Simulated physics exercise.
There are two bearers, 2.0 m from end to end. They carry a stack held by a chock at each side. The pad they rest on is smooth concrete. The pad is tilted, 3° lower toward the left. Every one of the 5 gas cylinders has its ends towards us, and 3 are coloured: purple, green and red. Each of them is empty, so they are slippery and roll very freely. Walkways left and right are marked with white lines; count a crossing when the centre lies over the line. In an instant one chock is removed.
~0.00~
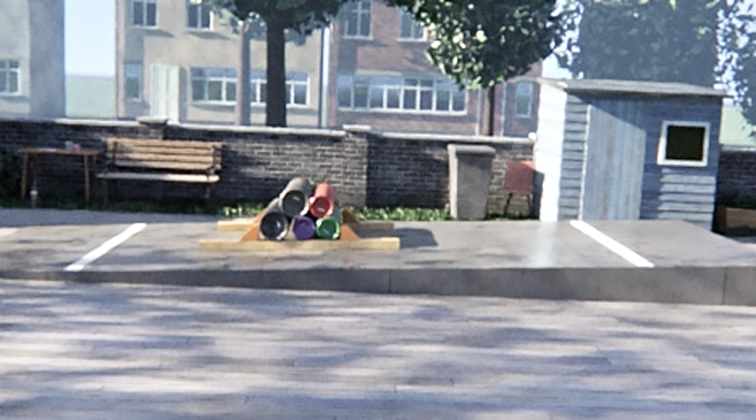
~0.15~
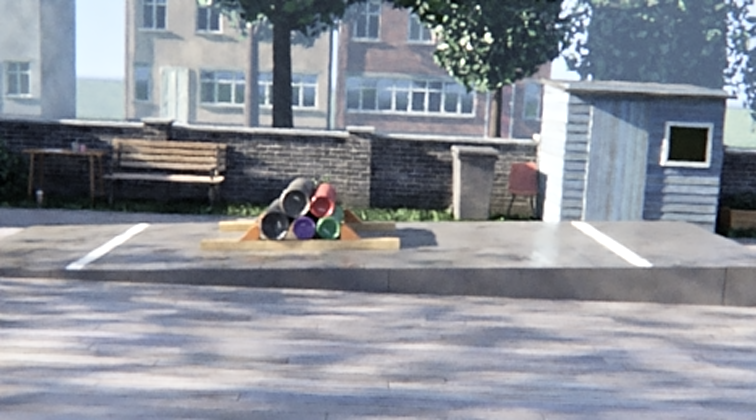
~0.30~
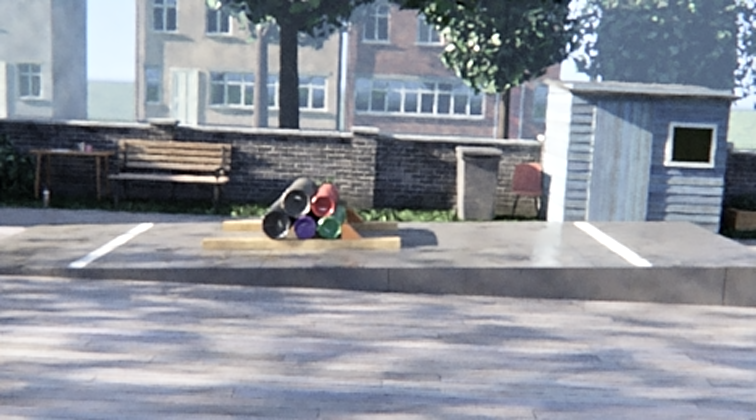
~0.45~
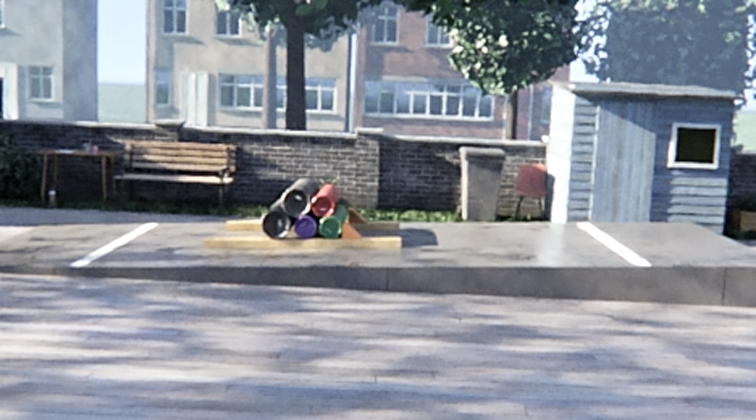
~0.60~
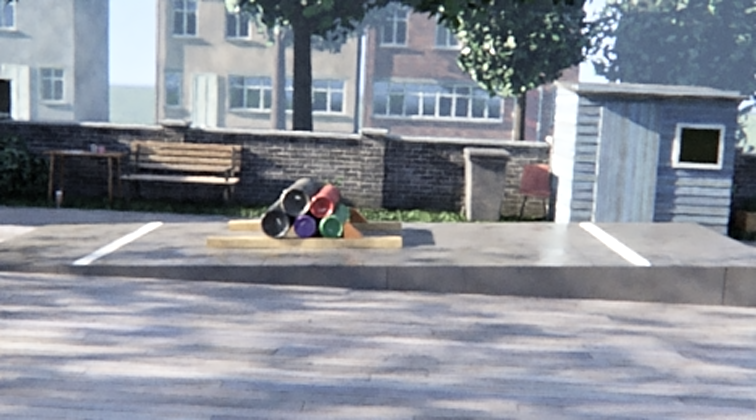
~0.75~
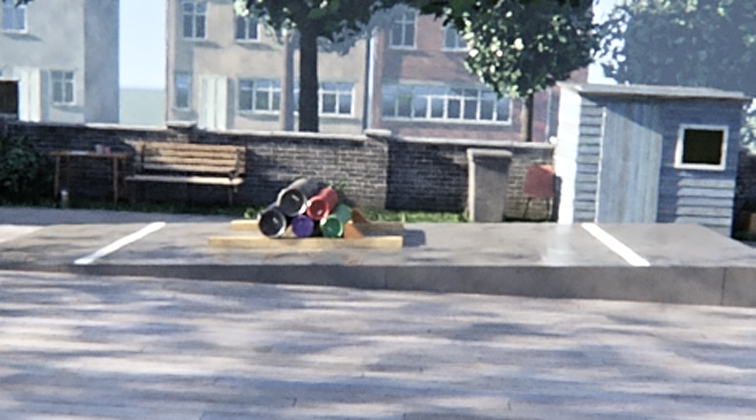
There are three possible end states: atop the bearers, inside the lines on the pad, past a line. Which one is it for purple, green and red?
Purple cylinder: Past a line; green: Past a line; red: Past a line.
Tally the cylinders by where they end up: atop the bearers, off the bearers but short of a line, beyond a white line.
Counts in the order asked: 0, 0, 5.
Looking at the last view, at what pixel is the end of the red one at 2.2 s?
I'd point to somewhere near (285, 227).
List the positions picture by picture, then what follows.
The first picture shows purple (303, 229), green (328, 229), red (321, 207); both chocks in; lines at (99, 252) and (618, 248); the pad slopes 3° down to the left; 3 of the 5 form the bottom row.
The second picture shows purple (304, 229), green (329, 229), red (322, 207).
The third picture shows purple (305, 228), green (330, 228), red (323, 206); left chock gone.
The fourth picture shows purple (305, 228), green (331, 228), red (322, 206).
The fifth picture shows purple (304, 227), green (332, 227), red (321, 207).
The sixth picture shows purple (302, 227), green (332, 227), red (318, 209); lines at (113, 247) and (620, 248).
Then, 2.2 s in, purple is on the bearers, 55 cm from the bearers' left end, rolling left; green is on the bearers, 80 cm from the bearers' right end, rolling left; red is on the bearers, 80 cm from the bearers' left end, rolling left; 0 of 5 have crossed.
Then, 4.1 s in, purple is off the bearers, 60 cm short of the left line, rolling left; green is on the bearers, 55 cm from the bearers' left end, rolling left; red is off the bearers, 85 cm short of the left line, rolling left; 2 of 5 have crossed.
Then, 6.3 s in, purple is past the left line; green is past the left line; red is past the left line; 5 of 5 have crossed.
In the end (7.4 s), purple is past the left line; green is past the left line; red is past the left line; 5 of 5 have crossed.
